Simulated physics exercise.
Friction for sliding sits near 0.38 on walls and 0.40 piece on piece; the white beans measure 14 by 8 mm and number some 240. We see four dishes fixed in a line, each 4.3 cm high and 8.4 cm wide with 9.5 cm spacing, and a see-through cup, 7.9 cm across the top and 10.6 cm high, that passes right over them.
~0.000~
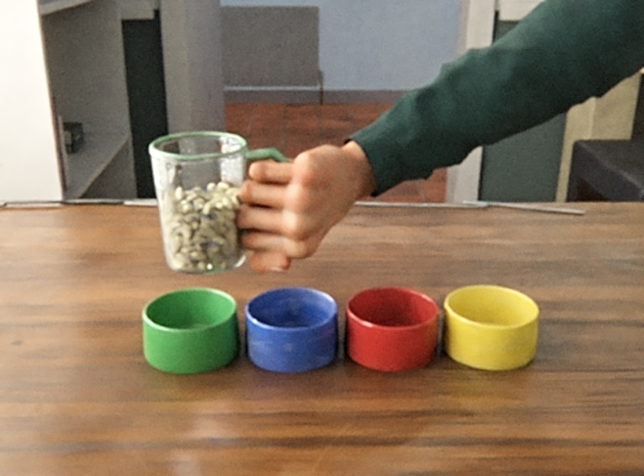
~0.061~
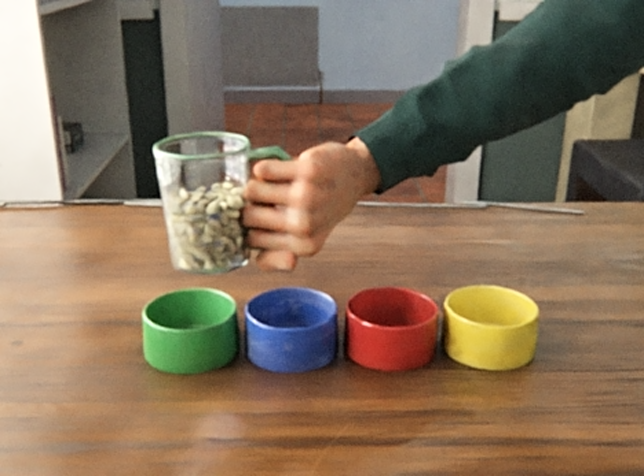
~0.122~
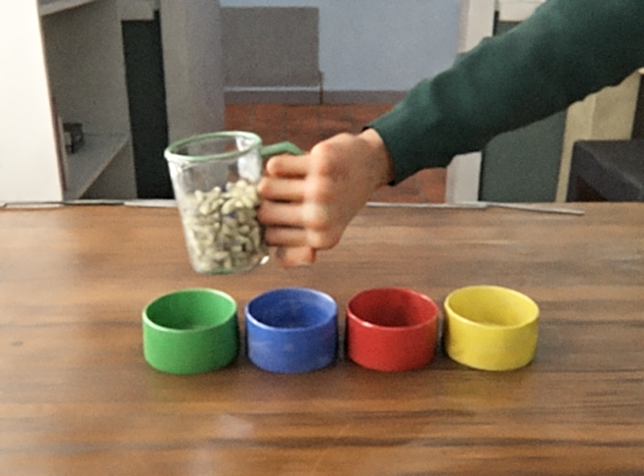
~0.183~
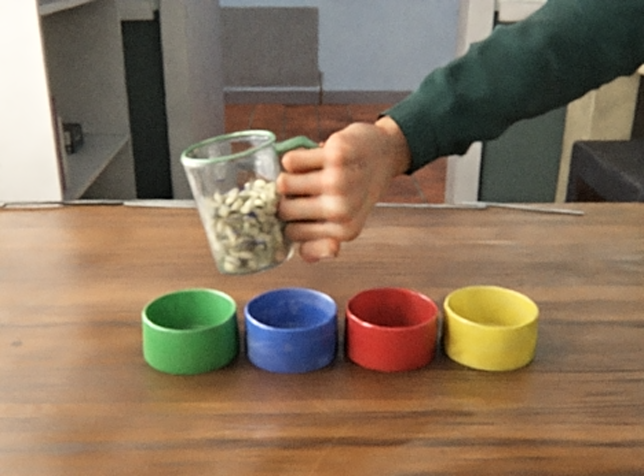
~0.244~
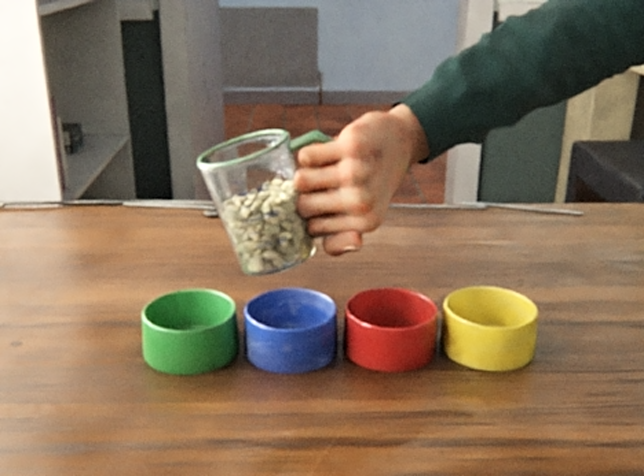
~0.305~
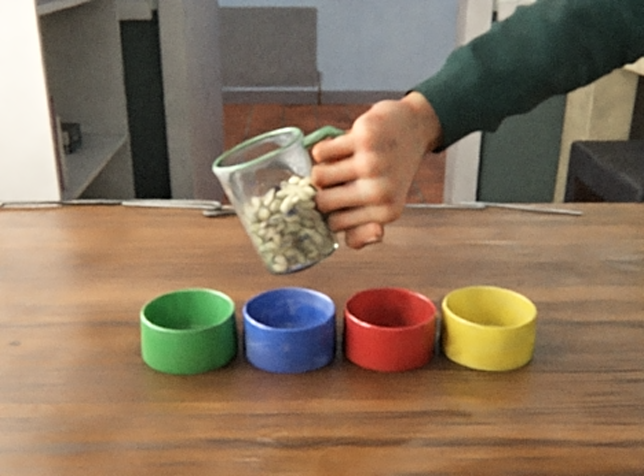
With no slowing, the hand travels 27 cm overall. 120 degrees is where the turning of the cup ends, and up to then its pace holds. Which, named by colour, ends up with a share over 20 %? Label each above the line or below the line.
Red dish: Above the line; blue dish: Below the line; green dish: Below the line; yellow dish: Below the line; counter: Above the line.
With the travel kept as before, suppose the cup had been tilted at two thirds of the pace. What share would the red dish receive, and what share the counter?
That gives red 70 with 30 for the counter.
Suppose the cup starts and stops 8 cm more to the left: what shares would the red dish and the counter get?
Then the red dish would get 30 and the counter 40.
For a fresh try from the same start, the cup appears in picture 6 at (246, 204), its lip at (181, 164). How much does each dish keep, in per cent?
Dish by dish: Red 70 percent, blue 0 percent, green 0 percent, yellow 0 percent.
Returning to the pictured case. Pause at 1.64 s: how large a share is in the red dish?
About 45 percent.
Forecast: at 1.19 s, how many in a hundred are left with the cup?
Roughly 100 %.
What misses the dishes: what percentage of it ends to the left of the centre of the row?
Estimated share comes to about 10 per cent.
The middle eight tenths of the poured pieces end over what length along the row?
It covers some 9 centimetres of the row.
After 0.84 s, tilt 68 degrees; cup holds 100 %.
After 1.19 s, tilt 99 degrees; cup holds 100 %.
After 1.64 s, tilt 120 degrees; cup holds 15 %, red 45 %, yellow 5 %.
In the end, at 2.8 s, red 65 %, blue 0 %, green 0 %, yellow 5 %, counter 30 %.
